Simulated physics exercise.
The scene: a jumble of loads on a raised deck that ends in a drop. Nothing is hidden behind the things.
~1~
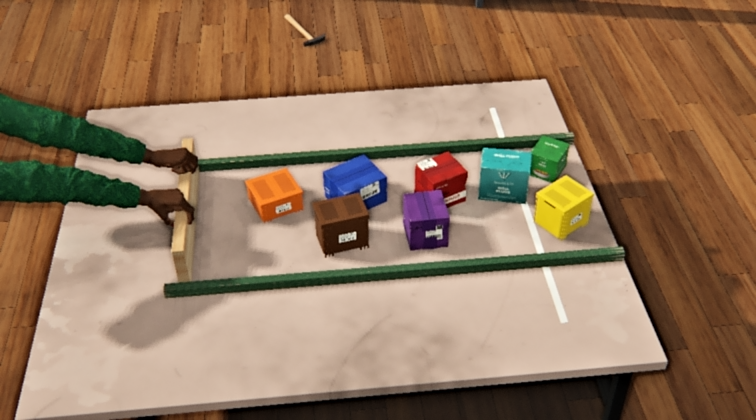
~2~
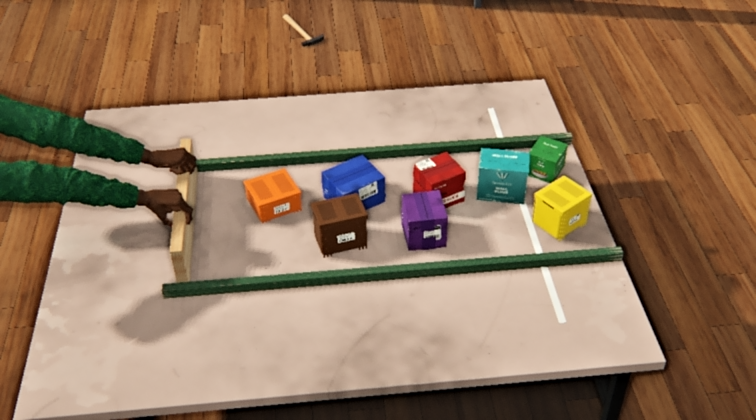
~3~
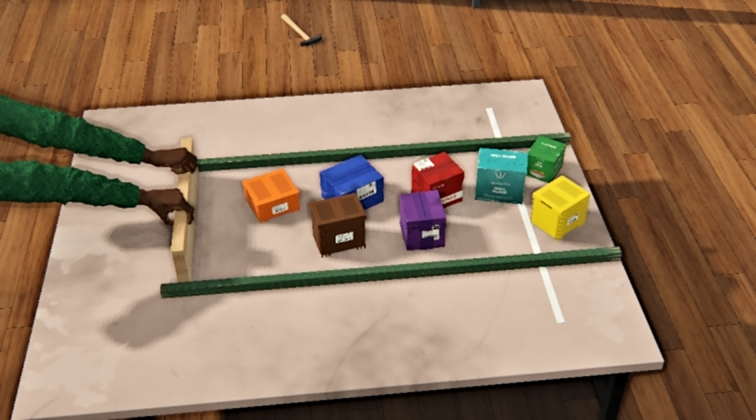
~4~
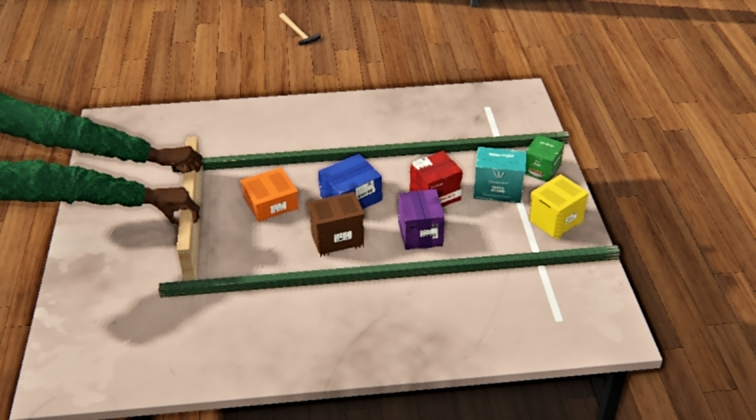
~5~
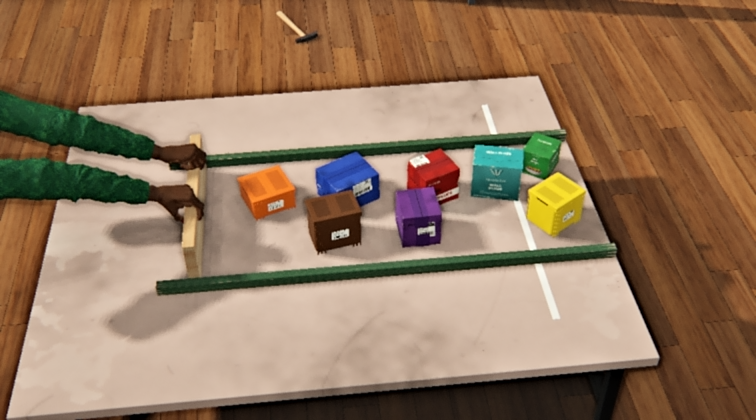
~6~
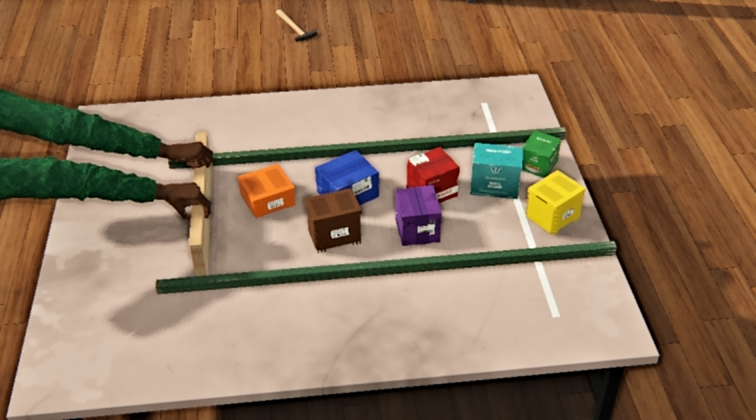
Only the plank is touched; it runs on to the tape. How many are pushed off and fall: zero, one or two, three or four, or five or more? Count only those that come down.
The number that fall off is three or four.
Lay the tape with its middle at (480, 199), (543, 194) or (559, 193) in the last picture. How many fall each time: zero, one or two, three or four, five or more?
Taking them in turn, either one or two; at least five; 5 or more.
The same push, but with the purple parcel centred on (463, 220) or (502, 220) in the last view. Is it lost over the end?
The purple parcel is kept; remains up.
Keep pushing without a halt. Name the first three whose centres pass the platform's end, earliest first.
The order is the turquoise box, the red parcel, the yellow tote.
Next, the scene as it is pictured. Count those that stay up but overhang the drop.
Overhanging: 2.
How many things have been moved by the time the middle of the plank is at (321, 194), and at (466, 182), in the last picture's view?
At the one place 4, at the other 8.
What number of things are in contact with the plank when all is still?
That makes 2.
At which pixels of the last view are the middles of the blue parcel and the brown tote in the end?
About (581, 170), and the other about (550, 206).
Soon after, none off yet; green box at rest near (540, 155); yellow tote at rest near (555, 203); turquoise box at rest near (496, 171).
After that, none off yet; green box displaced a little near (548, 150); yellow tote at rest near (555, 203); turquoise box displaced about its own width near (565, 166).
In the end, the number that fall off is three or four; gone, red parcel, turquoise box and yellow tote.
